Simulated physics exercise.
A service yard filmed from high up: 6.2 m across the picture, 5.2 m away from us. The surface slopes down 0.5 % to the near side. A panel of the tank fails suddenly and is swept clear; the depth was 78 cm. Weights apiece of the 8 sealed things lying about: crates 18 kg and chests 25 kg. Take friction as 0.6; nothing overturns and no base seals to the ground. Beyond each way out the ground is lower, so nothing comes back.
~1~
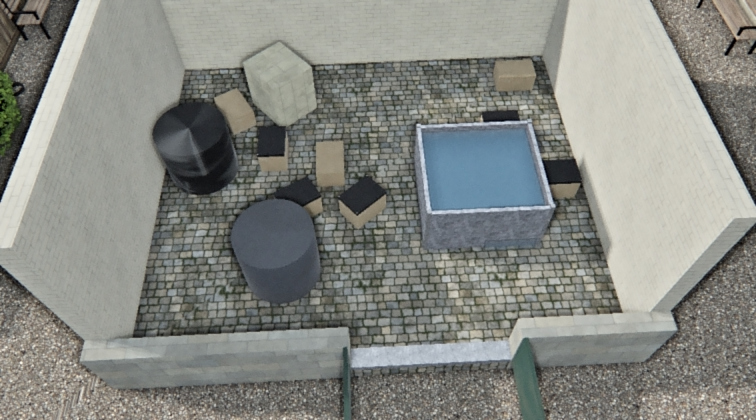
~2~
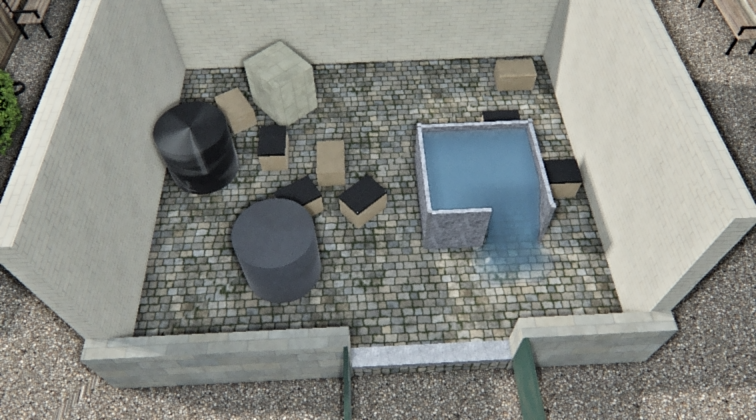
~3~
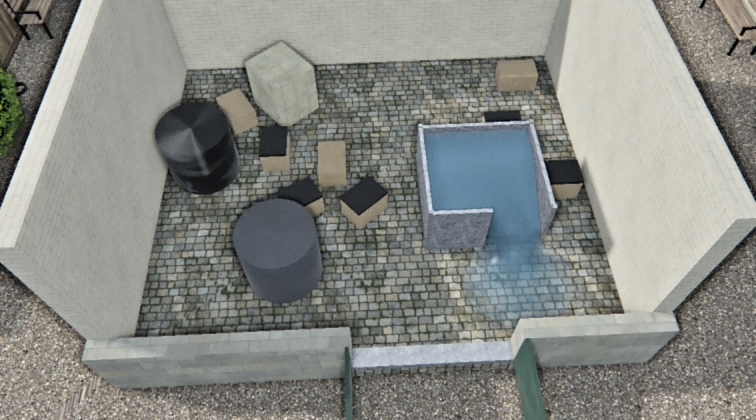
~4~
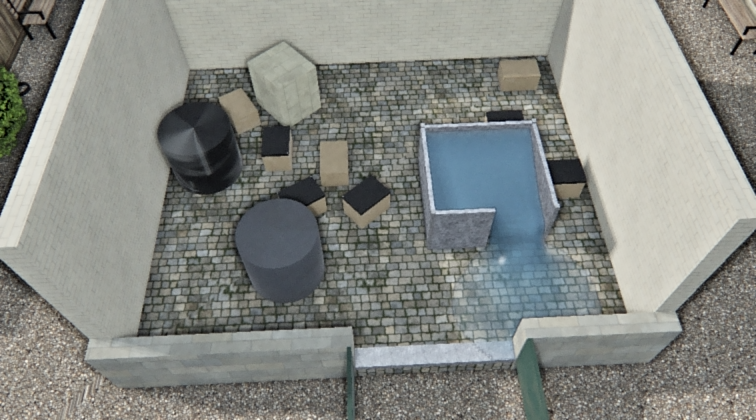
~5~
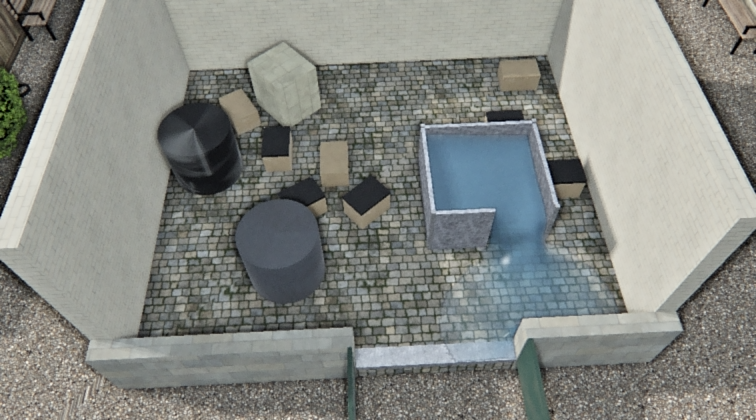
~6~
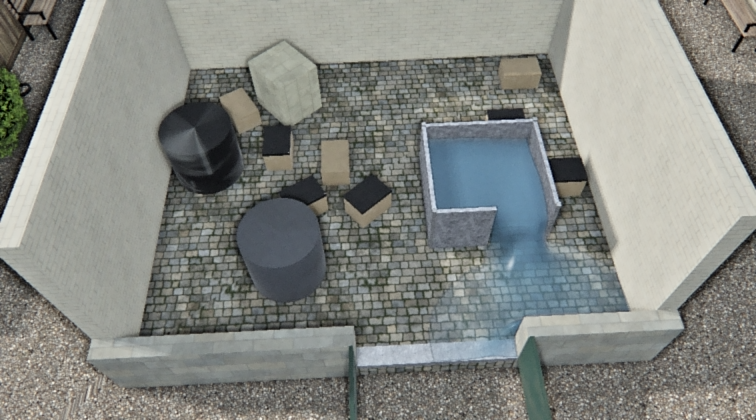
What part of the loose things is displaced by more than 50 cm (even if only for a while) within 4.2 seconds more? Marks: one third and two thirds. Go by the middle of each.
It is less than a third.
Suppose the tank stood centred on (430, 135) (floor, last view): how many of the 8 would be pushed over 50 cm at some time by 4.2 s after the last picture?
In that case 0 of them.
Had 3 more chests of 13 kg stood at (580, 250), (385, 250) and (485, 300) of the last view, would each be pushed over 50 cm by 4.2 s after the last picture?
In turn: Past it, short of it, more.
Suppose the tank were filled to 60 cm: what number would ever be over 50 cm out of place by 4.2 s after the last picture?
In that case 1 of them.
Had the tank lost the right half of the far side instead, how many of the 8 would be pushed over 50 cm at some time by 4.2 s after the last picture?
Then 2.
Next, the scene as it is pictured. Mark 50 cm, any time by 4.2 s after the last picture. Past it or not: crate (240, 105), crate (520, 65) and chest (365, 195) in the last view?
In that order: Under, past it, short of it.
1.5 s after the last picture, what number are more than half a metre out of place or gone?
I count 0.
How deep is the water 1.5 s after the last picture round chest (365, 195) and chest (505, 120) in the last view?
Roughly 0 and 0 cm.
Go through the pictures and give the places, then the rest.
The first frame shows a crate at (233, 104) rests on the ground; a crate at (330, 157) rests on the ground; 2.1 m2 under water; 0 of 8 have shifted.
The second frame shows a crate at (234, 104) rests on the ground; a crate at (330, 156) rests on the ground; water covers 2.7 m2; 0 of 8 have shifted.
The third frame shows a crate at (235, 104), on the bottom; a crate at (331, 157) rests on the ground; 3.5 m2 under water; 0 of 8 have shifted.
The fourth frame shows a crate at (238, 104), on the bottom; a crate at (334, 157), on the bottom; 4.3 m2 under water; 0 of 8 have shifted.
The fifth frame shows a crate at (238, 105), on the bottom; a crate at (334, 157) rests on the ground; water covers 4.7 m2; 0 of 8 have shifted.
The sixth frame shows a crate at (239, 104), on the bottom; a crate at (335, 156), on the bottom; water covers 5.0 m2; 0 of 8 have shifted.
Then, 0.4 s after the last picture 0 of 8 are over 50 cm from their spots; 0 afloat.
Then, 1.5 s after the last picture 0 of 8 are over 50 cm from their spots; 0 afloat.
Then, 2.8 s after the last picture 1 of 8 are over 50 cm from their spots; 0 afloat.
Then, 4.2 s after the last picture 2 of 8 are over 50 cm from their spots, and 2 have been at some point; 1 afloat.
